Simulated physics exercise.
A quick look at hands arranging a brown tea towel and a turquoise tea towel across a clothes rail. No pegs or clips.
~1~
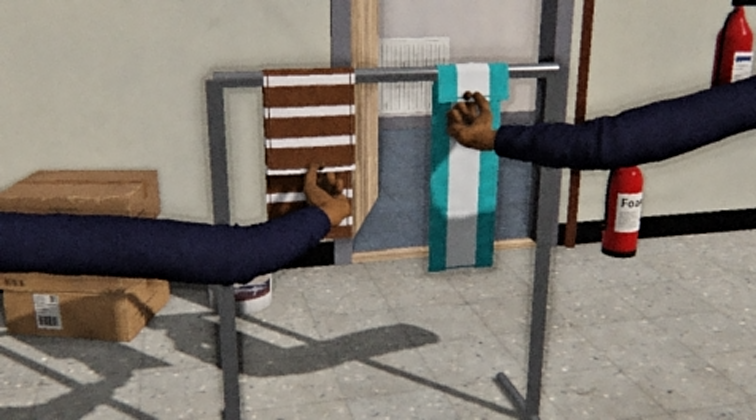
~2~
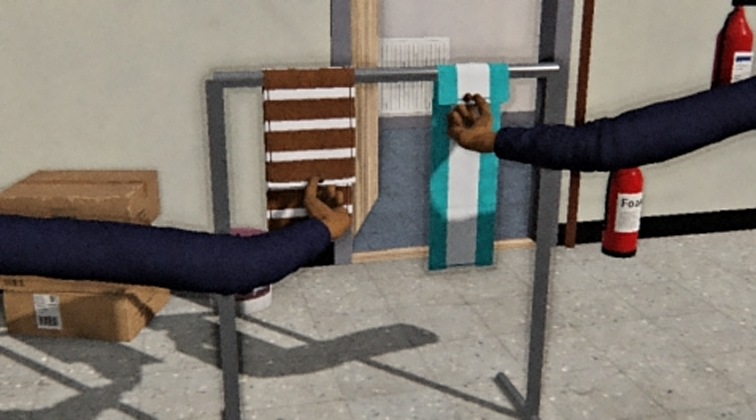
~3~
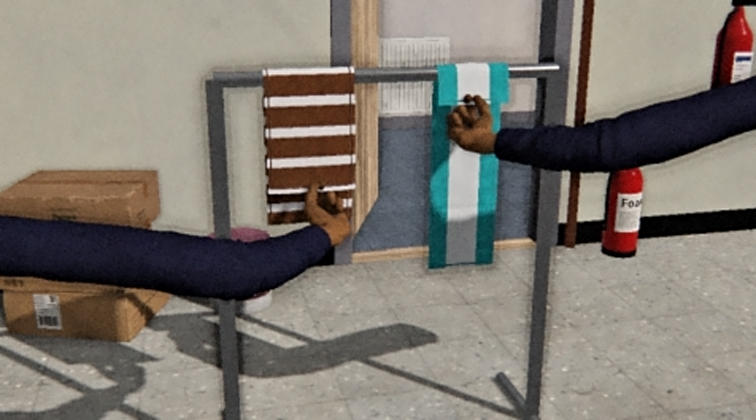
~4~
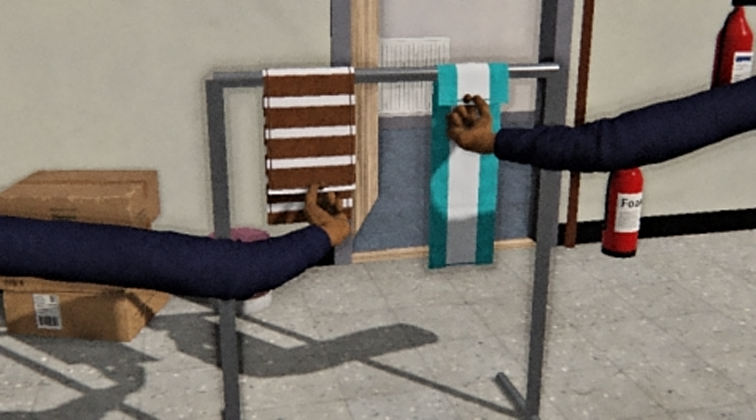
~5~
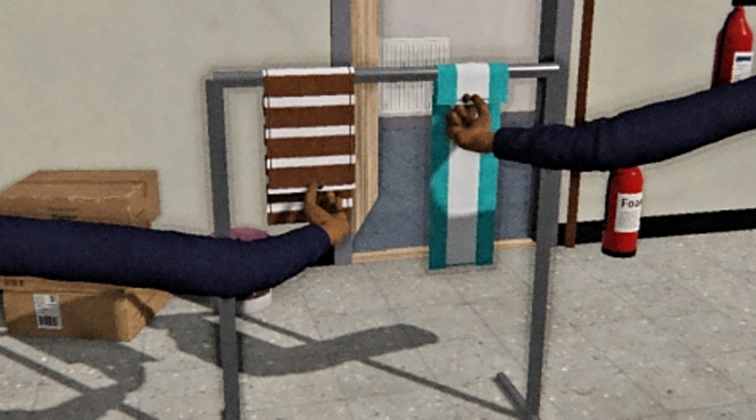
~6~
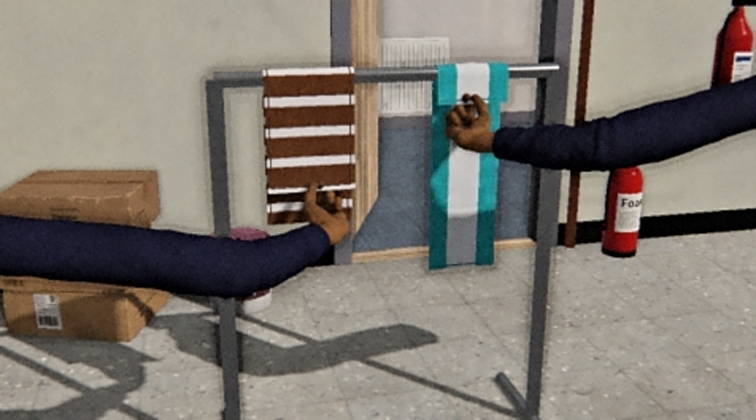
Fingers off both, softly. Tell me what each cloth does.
In the end the brown tea towel keeps its place, the turquoise tea towel slides off.
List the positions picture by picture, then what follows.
The first picture shows brown tea towel front hem (334, 166), back hem (332, 234); turquoise tea towel front hem (457, 97), back hem (445, 267).
The second picture shows brown tea towel front hem (335, 178); turquoise tea towel front hem (457, 99).
The third picture shows brown tea towel front hem (335, 185); turquoise tea towel front hem (457, 100).
The fourth picture shows brown tea towel front hem (335, 185); turquoise tea towel front hem (456, 100).
The fifth picture shows brown tea towel front hem (334, 184); turquoise tea towel front hem (455, 99).
The sixth picture shows brown tea towel front hem (334, 184), back hem (331, 216), front over half the back; turquoise tea towel front hem (455, 99), back hem (445, 264), front far shorter than the back.
Then, 0.42 s after the last picture, brown tea towel still hanging; turquoise tea towel clear of the rail and dropping near (460, 274).
Then, 0.70 s after the last picture, brown tea towel still hanging; turquoise tea towel in a heap on the floor.
At rest, brown tea towel still hanging; turquoise tea towel in a heap on the floor. The brown tea towel stays on and the turquoise tea towel slips to the floor.
